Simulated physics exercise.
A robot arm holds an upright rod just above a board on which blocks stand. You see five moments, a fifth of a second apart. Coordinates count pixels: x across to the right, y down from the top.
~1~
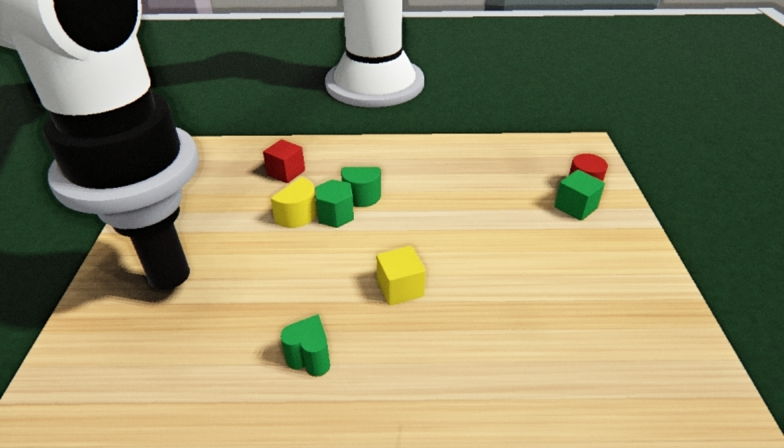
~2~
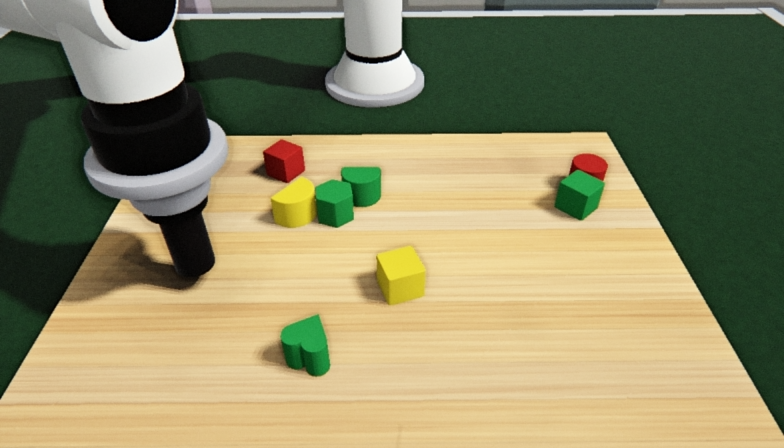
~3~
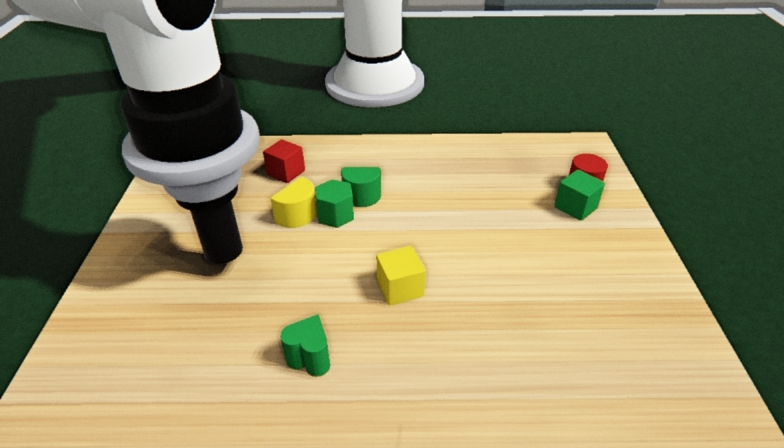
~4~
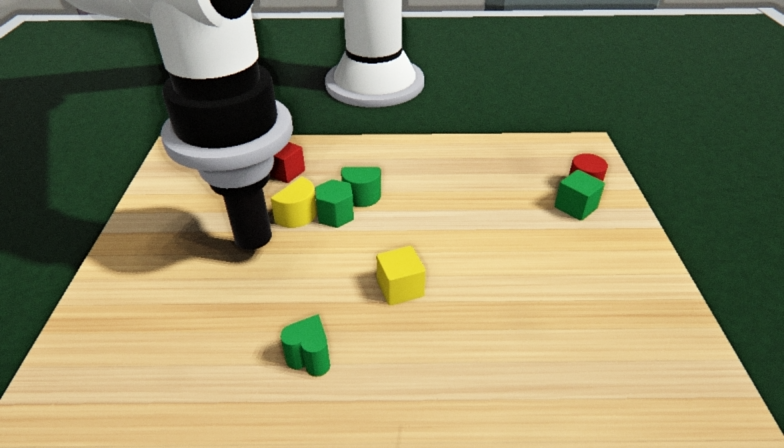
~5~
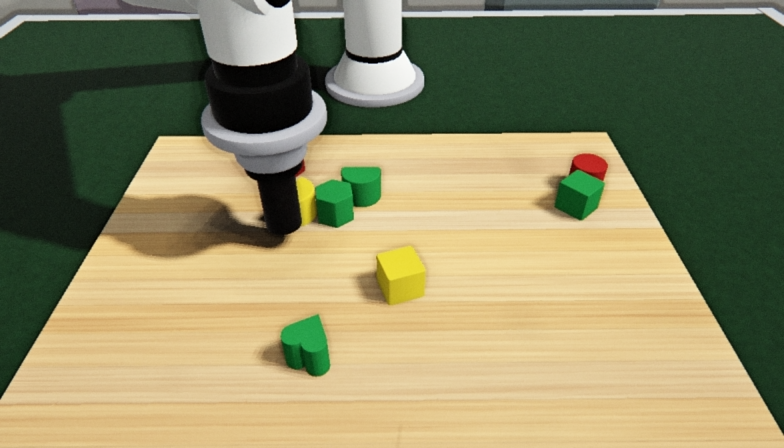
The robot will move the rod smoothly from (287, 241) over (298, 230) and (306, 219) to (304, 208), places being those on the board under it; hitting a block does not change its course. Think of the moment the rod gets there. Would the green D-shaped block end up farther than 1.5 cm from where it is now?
Final answer: No.
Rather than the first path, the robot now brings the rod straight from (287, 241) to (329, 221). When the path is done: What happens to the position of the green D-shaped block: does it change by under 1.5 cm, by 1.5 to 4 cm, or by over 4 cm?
The best fit is 1.5 to 4 cm.
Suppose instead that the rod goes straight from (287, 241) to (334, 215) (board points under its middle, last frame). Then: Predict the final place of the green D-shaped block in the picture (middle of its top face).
The middle of its upper face will lie at (386, 162).
On the path given first. Halfway along, rod (300, 207); yellow D-shaped block (304, 177).
At the end, rod (302, 191); red four-sided block in place; yellow D-shaped block (308, 163); green six-sided block (340, 187), turned 15° clockwise; green D-shaped block (365, 171).
